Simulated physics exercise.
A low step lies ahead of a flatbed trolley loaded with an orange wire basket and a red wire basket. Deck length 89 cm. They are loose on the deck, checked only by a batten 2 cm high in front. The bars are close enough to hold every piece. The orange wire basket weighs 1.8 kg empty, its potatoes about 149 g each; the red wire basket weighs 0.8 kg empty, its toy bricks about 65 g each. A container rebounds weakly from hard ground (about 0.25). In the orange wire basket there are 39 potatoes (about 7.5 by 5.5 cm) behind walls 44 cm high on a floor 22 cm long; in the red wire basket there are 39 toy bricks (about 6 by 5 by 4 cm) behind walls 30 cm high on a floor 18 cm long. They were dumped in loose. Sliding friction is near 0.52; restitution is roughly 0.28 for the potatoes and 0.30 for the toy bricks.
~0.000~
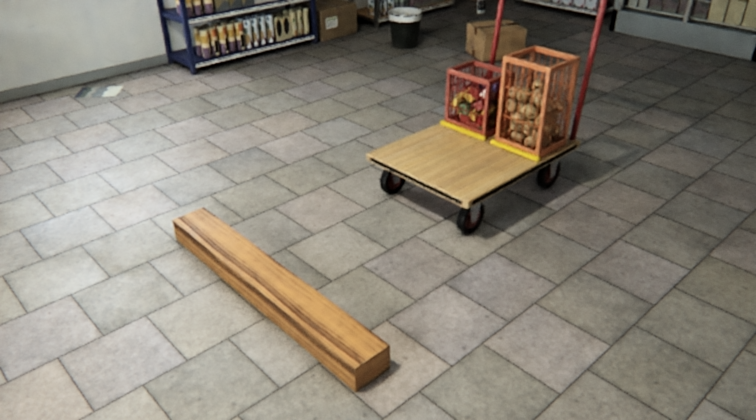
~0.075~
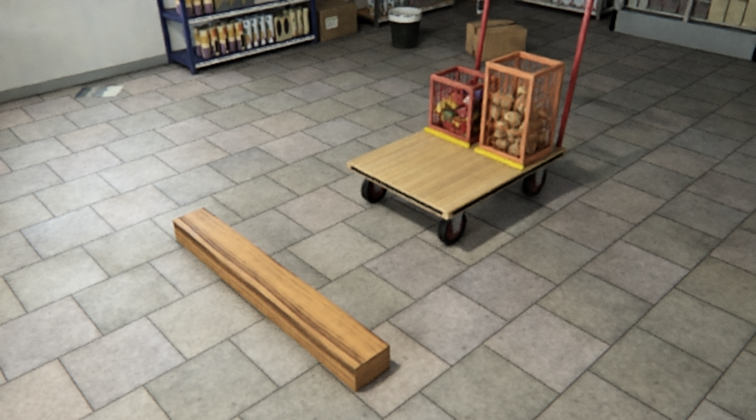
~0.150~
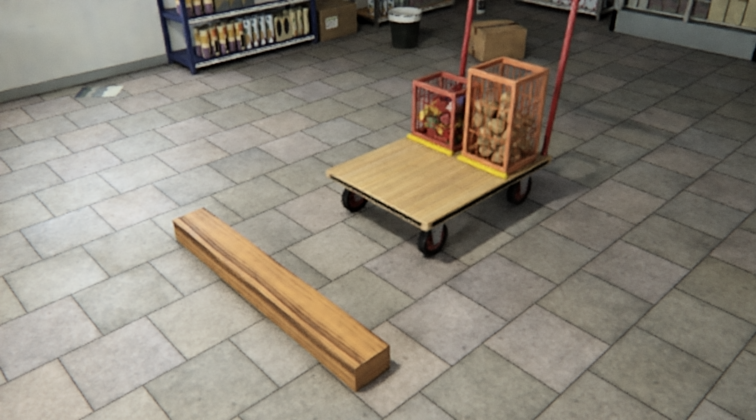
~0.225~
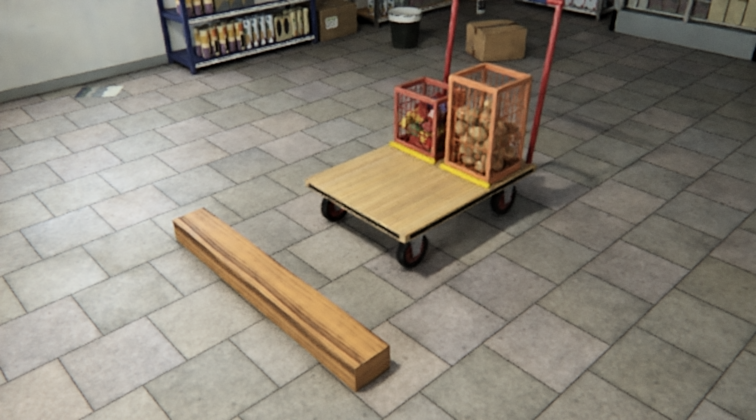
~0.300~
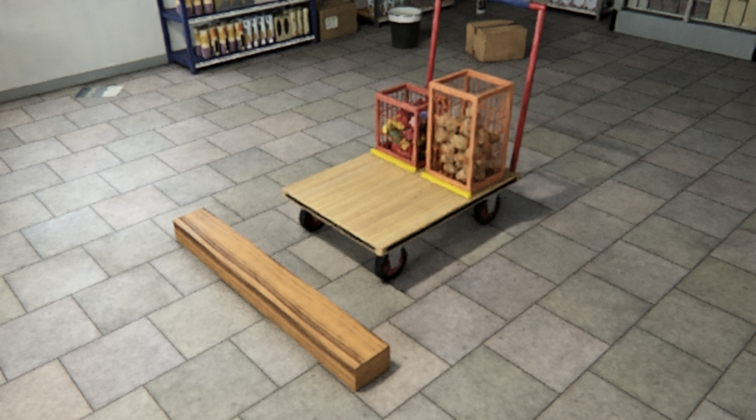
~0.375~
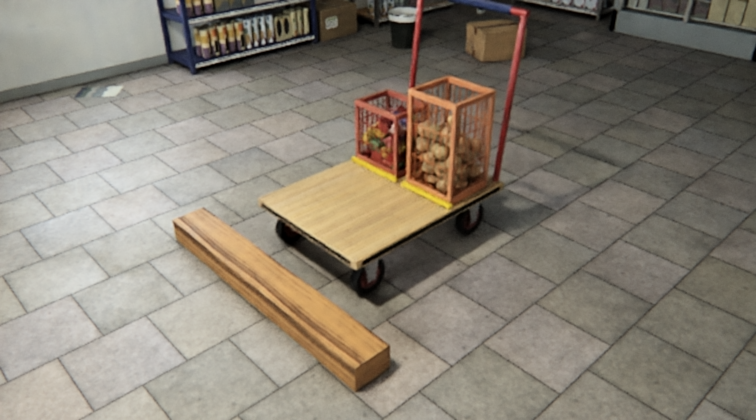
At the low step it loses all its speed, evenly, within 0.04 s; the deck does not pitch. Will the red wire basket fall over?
In the end the red wire basket goes over.
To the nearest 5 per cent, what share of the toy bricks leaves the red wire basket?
About 20 per cent.
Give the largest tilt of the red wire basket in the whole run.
At most some 95°.
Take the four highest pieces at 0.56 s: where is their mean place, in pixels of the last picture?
Around (403, 140).
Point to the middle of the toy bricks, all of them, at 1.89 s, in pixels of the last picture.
Around (332, 175).
After 0.44 s, the stop begins.
After 0.56 s, the orange wire basket leans 21° with 0 of 39 out and the red wire basket leans 21° with 0 of 39 out.
After 0.74 s, the orange wire basket leans 46° with 0 of 39 out and the red wire basket leans 43° with 0 of 39 out.
After 1.04 s, the orange wire basket is down with 0 of 39 out and the red wire basket is down with 0 of 39 out.
Outcome (at 1.89 s), the orange wire basket is down with 3 of 39 out and the red wire basket is down with 7 of 39 out. Greatest lean of the red wire basket, 95°.
